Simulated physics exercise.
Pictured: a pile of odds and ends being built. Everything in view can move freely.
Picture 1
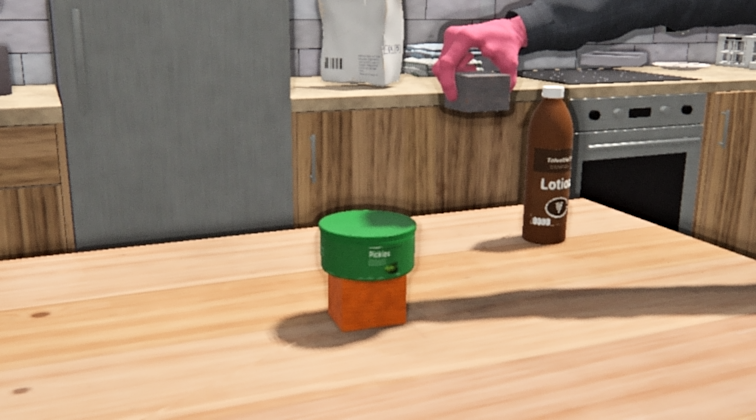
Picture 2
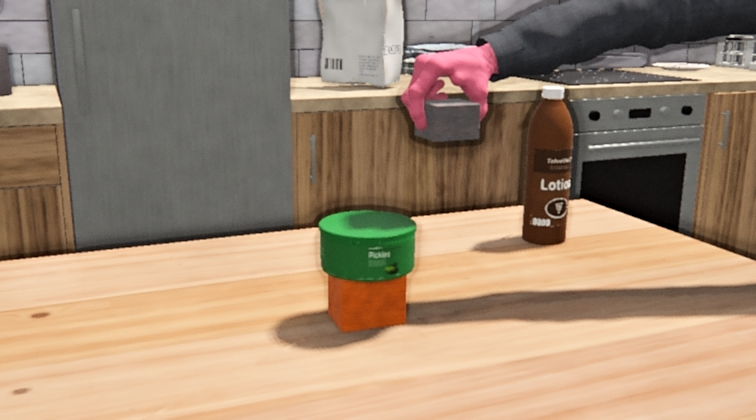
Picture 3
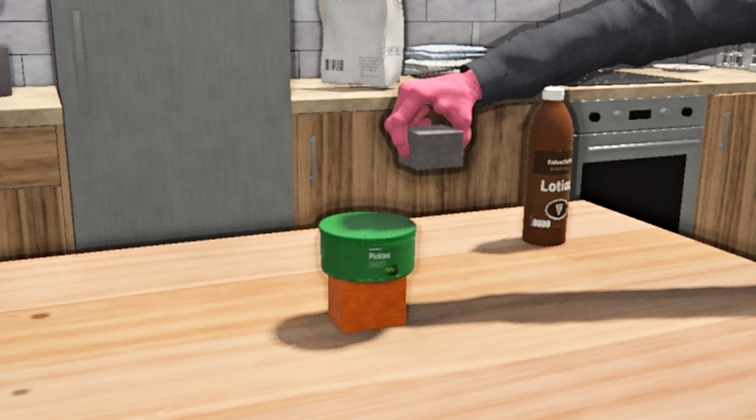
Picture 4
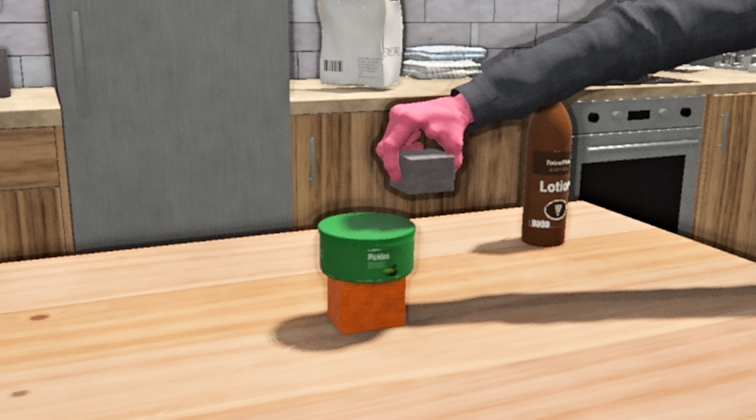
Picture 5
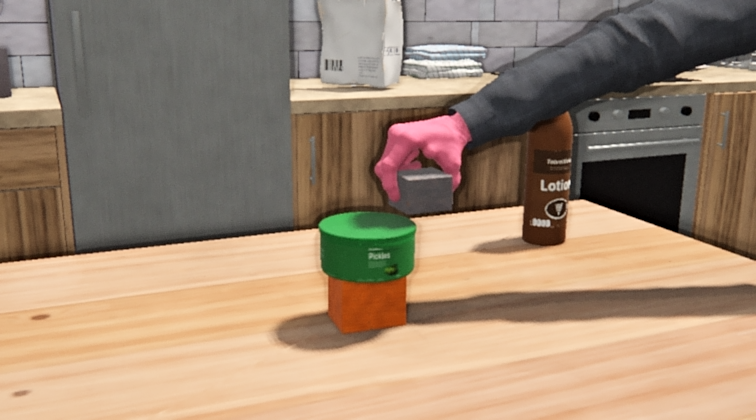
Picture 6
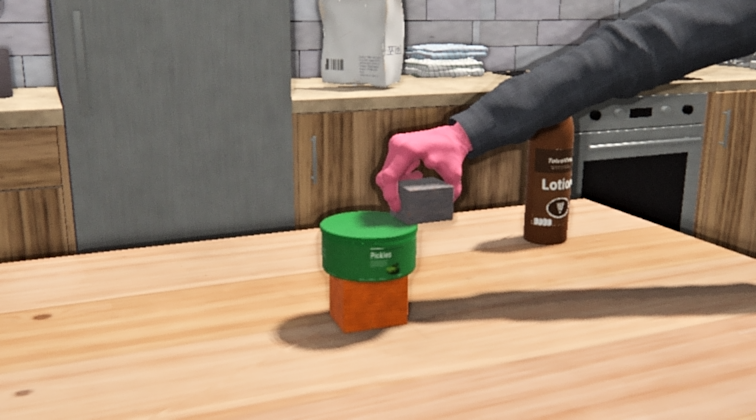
In a kitchen, a pink-gloved hand lowering a grey block leftward to a green tub atop an orange block, beside a brown bottle.
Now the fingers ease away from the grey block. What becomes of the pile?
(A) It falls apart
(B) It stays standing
(A) It falls apart.
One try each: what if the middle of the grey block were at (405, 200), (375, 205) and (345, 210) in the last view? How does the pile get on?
First try: It keeps its balance; second try: It stays up; third try: It stays up.
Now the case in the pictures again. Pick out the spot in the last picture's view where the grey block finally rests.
It ends up close to (483, 288).
Then, 0.40 s later than the last frame, grey block now fallen.
Then, 0.60 s later than the last frame, things are still on the move.
When it is over, fallen, grey block; the other 3 as before. End places, in pixels of the last picture, grey block near (483, 288). The pile loses its balance.
